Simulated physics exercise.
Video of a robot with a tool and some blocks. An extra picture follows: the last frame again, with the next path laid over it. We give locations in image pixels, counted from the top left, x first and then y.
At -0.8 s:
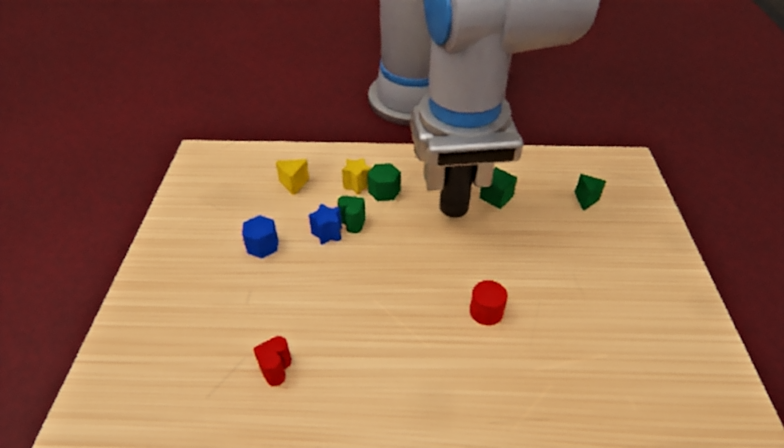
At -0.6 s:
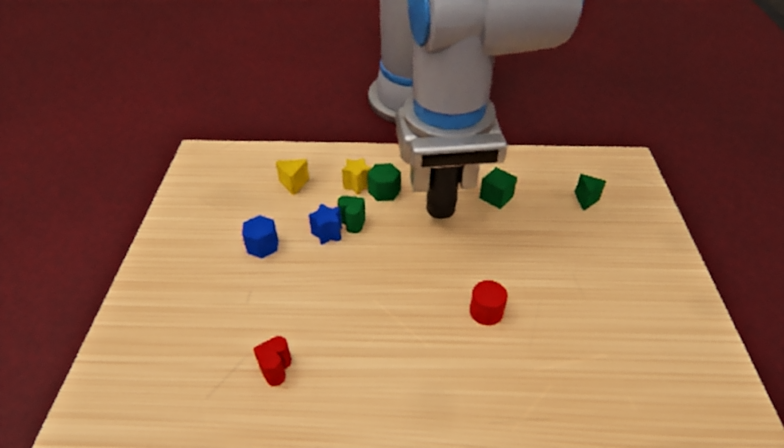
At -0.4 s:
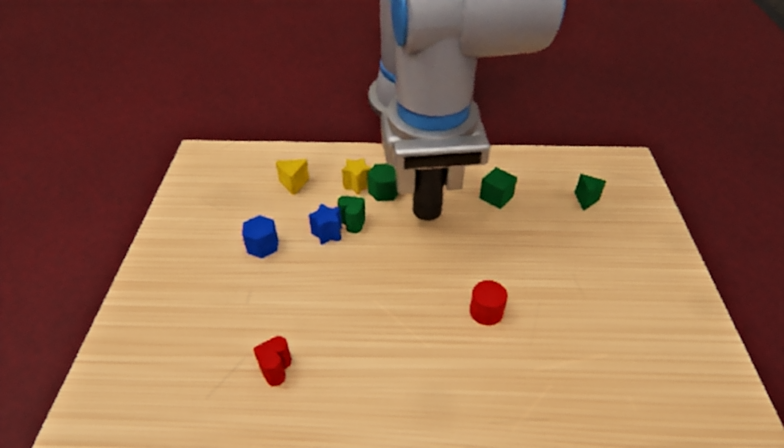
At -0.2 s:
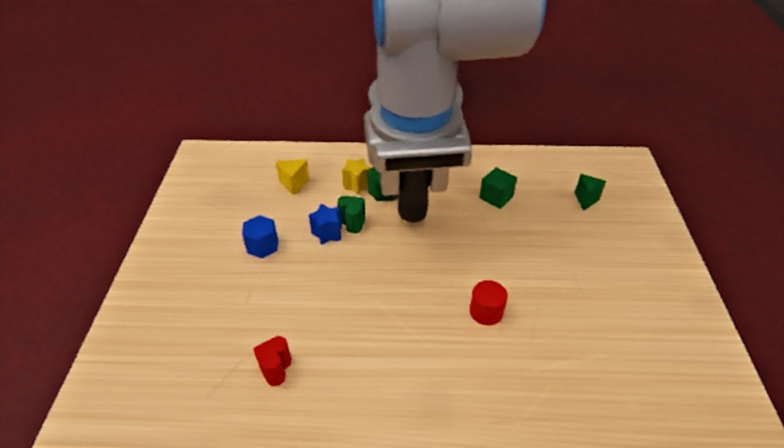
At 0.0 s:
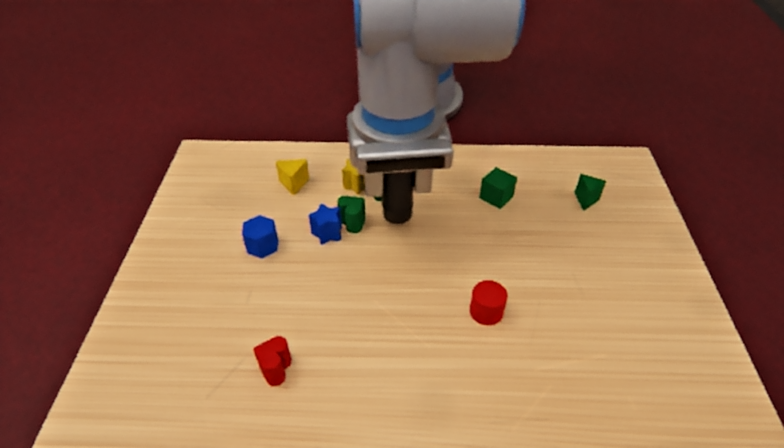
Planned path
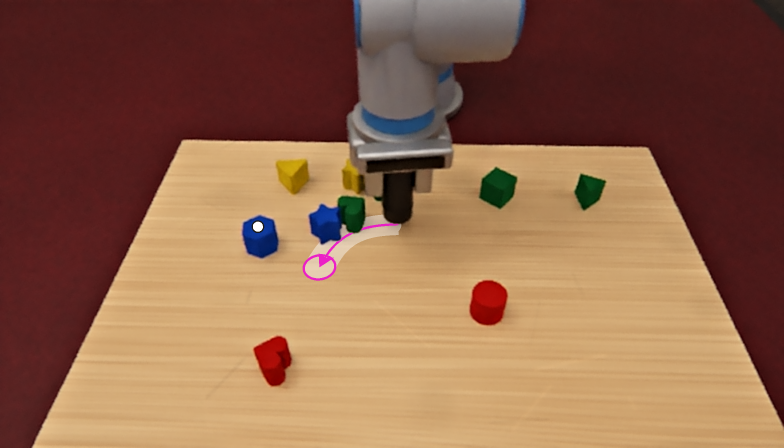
In this clip, a robot arm holding a dark cylindrical tool moves steadily left along the far side of a wooden table, nearing a green heart block beside a blue star, while the scattered colored blocks stay still.
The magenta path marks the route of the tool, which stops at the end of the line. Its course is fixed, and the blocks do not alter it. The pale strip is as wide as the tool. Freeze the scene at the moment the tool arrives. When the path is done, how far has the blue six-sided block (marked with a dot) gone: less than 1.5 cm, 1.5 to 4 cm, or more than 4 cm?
Less than 1.5 cm.
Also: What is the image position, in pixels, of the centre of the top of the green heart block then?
My estimate: (330, 201).
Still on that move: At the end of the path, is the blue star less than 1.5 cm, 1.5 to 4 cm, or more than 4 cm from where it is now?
Middling, 1.5 to 4 cm.
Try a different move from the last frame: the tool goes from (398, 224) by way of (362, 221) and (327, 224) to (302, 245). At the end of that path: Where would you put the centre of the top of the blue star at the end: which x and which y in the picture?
Its top middle: (274, 241).
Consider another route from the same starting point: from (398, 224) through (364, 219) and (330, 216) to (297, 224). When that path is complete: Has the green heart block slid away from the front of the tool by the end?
No
The line goes from (398, 224) over (365, 228) and (337, 243) to (320, 267); the dot is on the blue six-sided block.
What follows on the original path. One third of the way, tool at (364, 219); blue star at (318, 215), turned 25° anticlockwise; green heart block at (338, 203), turned 20° clockwise.
Two thirds of the way, tool at (336, 234); blue star at (309, 215), turned 40° anticlockwise; green heart block at (330, 201), turned 30° clockwise.
At the end, tool at (318, 258); blue six-sided block unmoved; blue star at (309, 215), turned 40° anticlockwise; green heart block at (330, 201), turned 30° clockwise.
